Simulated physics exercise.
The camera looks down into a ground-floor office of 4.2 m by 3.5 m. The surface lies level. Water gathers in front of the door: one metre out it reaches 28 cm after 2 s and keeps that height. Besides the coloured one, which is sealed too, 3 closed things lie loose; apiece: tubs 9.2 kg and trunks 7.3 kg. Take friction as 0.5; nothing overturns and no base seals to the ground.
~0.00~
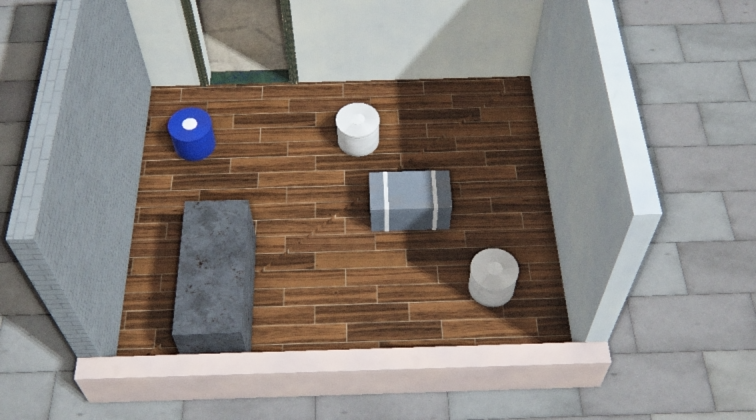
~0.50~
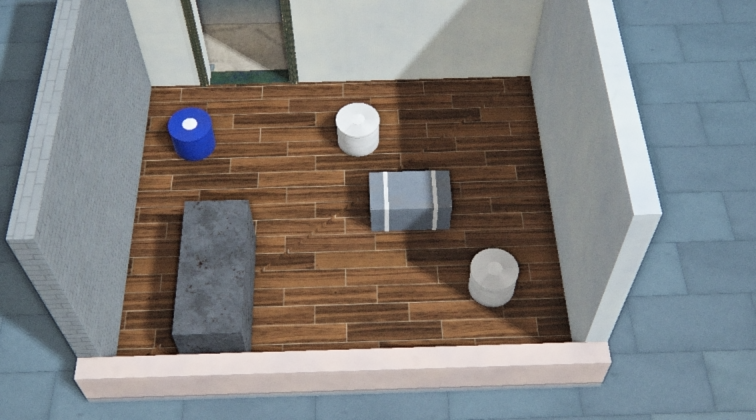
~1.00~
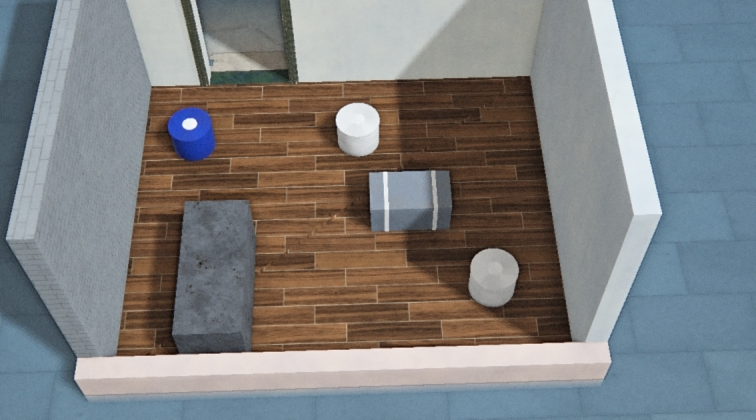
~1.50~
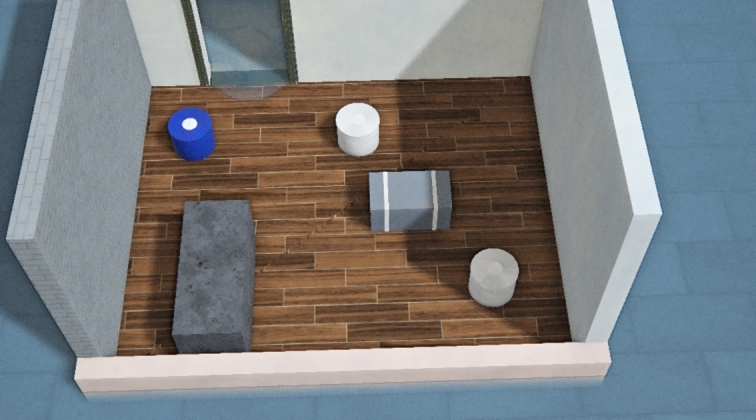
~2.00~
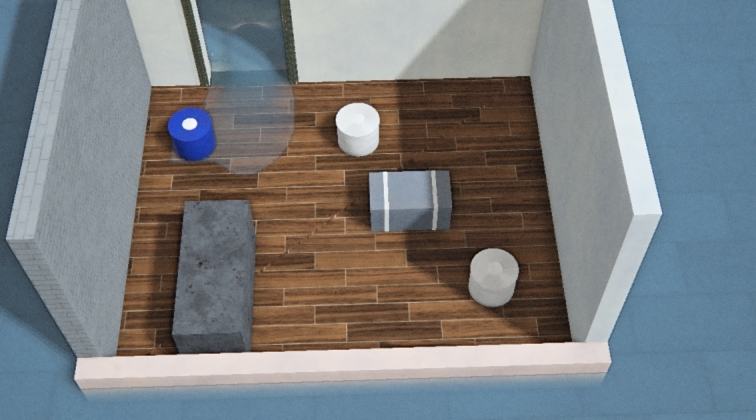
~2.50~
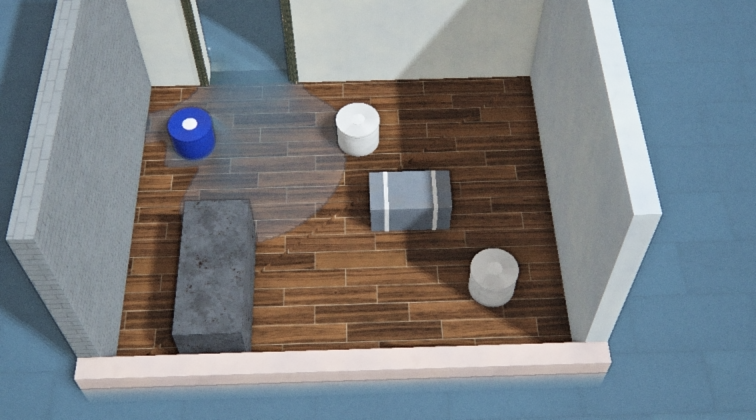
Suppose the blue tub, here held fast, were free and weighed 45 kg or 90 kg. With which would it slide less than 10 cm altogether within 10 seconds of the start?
For it, the lower weight is enough.
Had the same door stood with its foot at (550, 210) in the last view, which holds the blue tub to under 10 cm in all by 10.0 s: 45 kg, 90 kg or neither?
Then the smaller load will do.
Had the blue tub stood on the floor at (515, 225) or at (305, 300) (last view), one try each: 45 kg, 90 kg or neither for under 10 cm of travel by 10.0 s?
In turn: Either load holds; either load holds.
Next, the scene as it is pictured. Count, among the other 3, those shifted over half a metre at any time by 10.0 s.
That makes 2.
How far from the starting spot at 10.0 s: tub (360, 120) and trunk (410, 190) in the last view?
In that order: 40 cm, 80 cm.
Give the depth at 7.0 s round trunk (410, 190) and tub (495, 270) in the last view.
About 4 and 8 cm.
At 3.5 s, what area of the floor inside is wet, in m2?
Roughly 7.5 m2.
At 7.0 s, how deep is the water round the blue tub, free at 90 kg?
Roughly 11 cm.
After 3.5 s the blue tub would be 0 cm from its start with 45 kg and 0 cm from its start with 90 kg; 8 cm of water round it then.
After 4.5 s the blue tub would be 0 cm from its start with 45 kg and 0 cm from its start with 90 kg; 7 cm of water round it then.
After 7.0 s the blue tub would be 0 cm from its start with 45 kg and 0 cm from its start with 90 kg; 11 cm of water round it then.
After 10.0 s the blue tub would be 0 cm from its start with 45 kg and 0 cm from its start with 90 kg; 14 cm of water round it then.
